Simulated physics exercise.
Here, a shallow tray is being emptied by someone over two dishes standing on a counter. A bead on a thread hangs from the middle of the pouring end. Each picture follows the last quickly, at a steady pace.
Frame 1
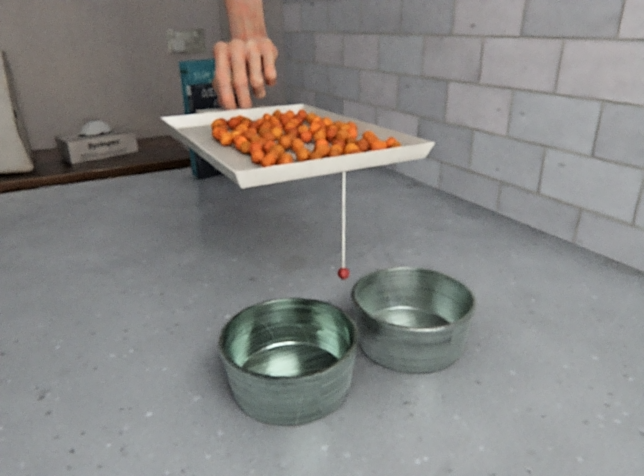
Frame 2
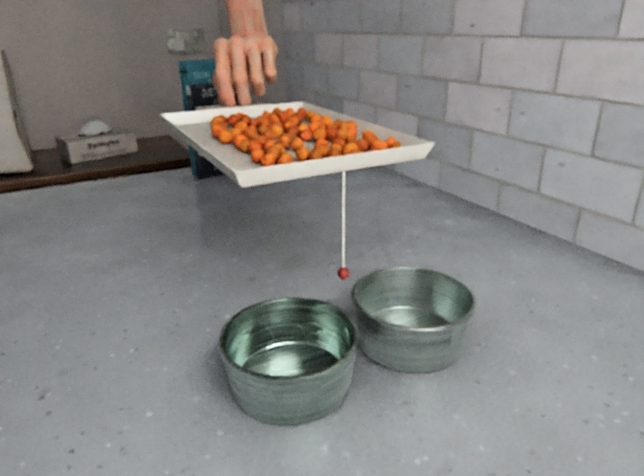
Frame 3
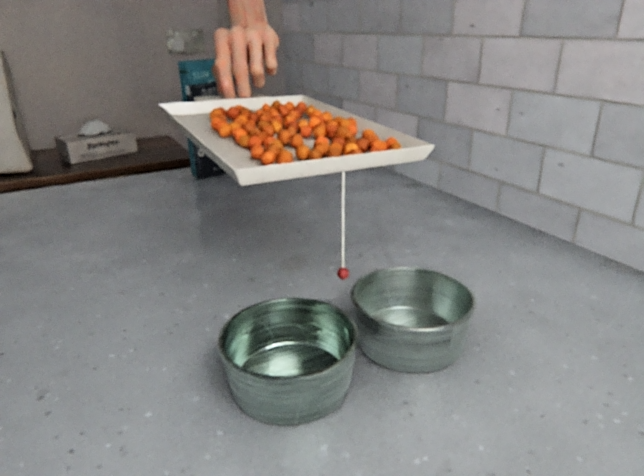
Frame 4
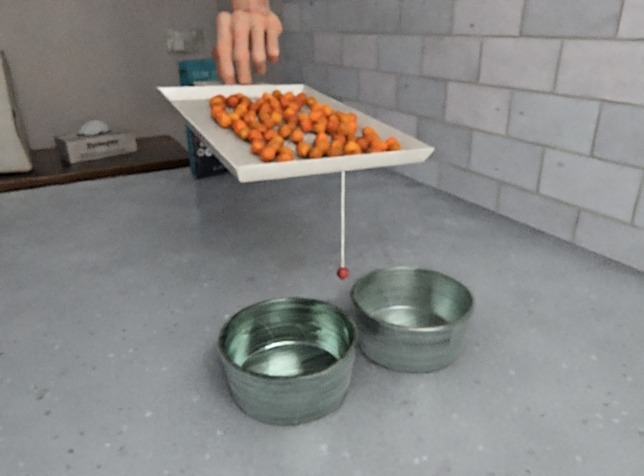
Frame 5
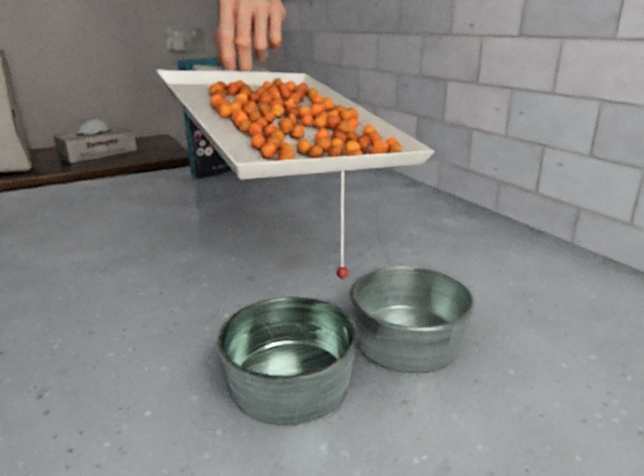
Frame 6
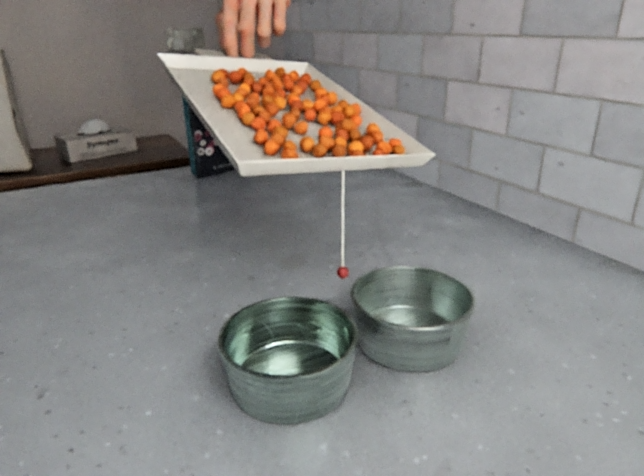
A white tray of orange coated peanuts was held above two green dishes on a grey counter, and a hand slowly raised its far end, tilting it more steeply while a red bead hung below.
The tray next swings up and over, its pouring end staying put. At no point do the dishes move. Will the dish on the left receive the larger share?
No, the rightmost dish is going to catch more.
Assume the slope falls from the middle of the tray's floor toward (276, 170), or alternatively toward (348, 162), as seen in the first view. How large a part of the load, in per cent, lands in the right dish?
For the first aim it is 0 in a hundred, for the second 80 in a hundred.
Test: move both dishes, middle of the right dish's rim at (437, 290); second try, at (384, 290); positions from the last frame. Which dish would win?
Results - the dish on the right side first, the dish on the right side second.
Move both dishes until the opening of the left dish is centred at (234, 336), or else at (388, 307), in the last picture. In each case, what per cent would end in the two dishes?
40 % for the first, 70 % for the second.
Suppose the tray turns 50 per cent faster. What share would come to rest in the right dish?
Roughly 60 %.
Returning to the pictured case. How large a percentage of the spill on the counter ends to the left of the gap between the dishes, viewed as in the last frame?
About 0 percent of the spill.
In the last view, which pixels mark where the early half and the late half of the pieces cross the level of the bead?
Initially about (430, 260); subsequently about (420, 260).
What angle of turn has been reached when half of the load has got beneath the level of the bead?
Around 85 degrees of turn.
Soon, tray tipped steeply; nearly all on the tray; a stray few in the right dish.
A while on, tray tipped past a quarter turn; a stray few in the left dish; about two thirds in the right dish; about a quarter outside both; a stray few in the air.
Towards the end, tray tipped past a quarter turn; a stray few in the left dish; about two thirds in the right dish; about a quarter outside both.
Finally, tray tipped past a quarter turn; a stray few in the left dish; about two thirds in the right dish; about a quarter outside both.
